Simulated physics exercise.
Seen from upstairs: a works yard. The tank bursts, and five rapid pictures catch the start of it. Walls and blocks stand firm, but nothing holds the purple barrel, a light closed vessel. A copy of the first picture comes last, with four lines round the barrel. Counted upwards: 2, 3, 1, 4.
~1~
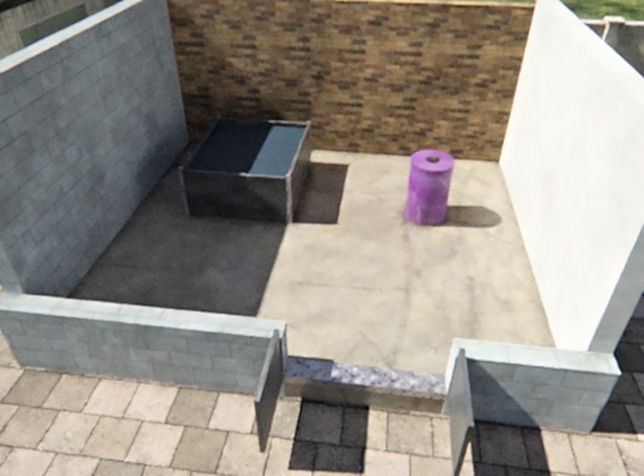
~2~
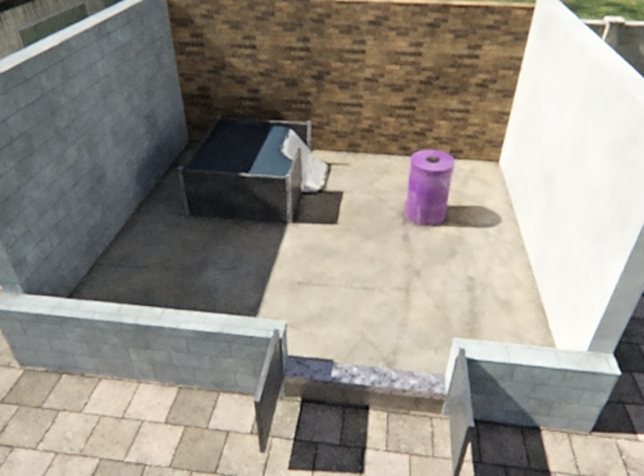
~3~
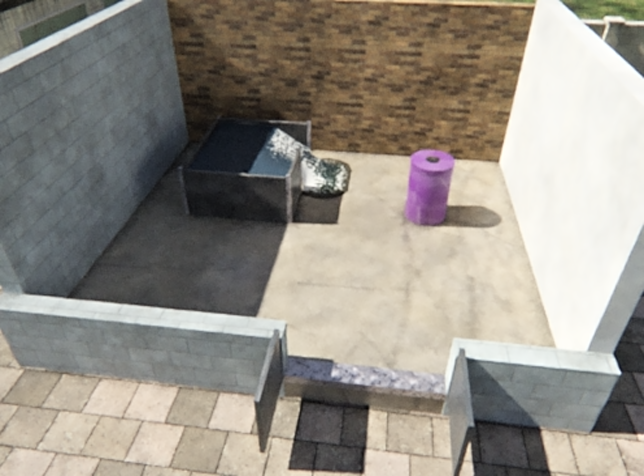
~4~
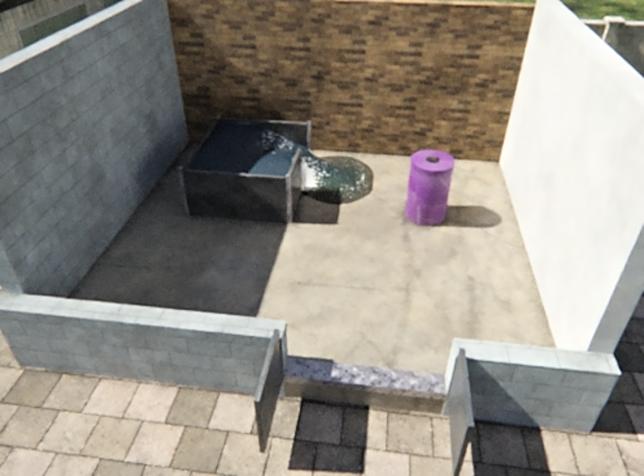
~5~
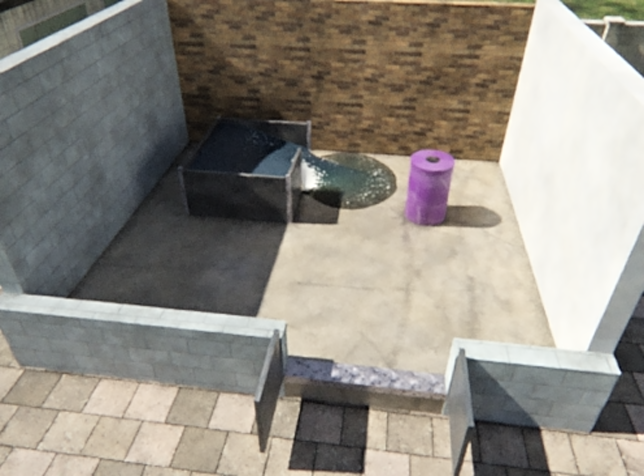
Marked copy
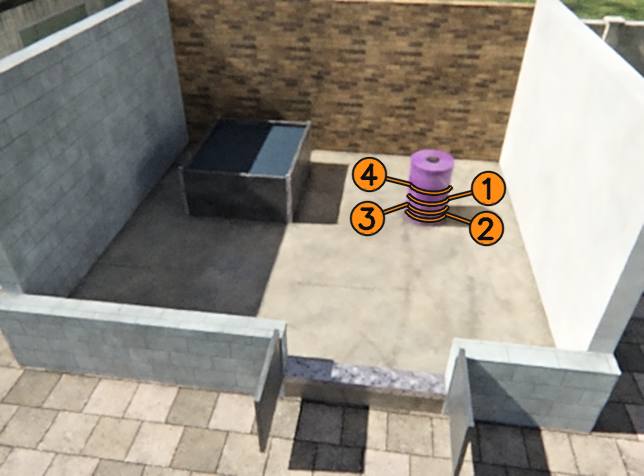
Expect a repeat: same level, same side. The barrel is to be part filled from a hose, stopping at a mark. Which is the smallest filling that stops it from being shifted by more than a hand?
Go for 3.
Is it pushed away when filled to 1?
No.
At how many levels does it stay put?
Three.
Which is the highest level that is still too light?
Here it is level 2.
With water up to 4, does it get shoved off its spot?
No, that is safe.
On the marked copy, 1 at (429, 204); 2 at (426, 220); 3 at (427, 213); 4 at (430, 193); from the bottom up 2, 3, 1, 4.
With 1, it does not move.
With 2, it is pushed about 3 times its own width away.
With 3, it does not move.
With 4, it does not move.
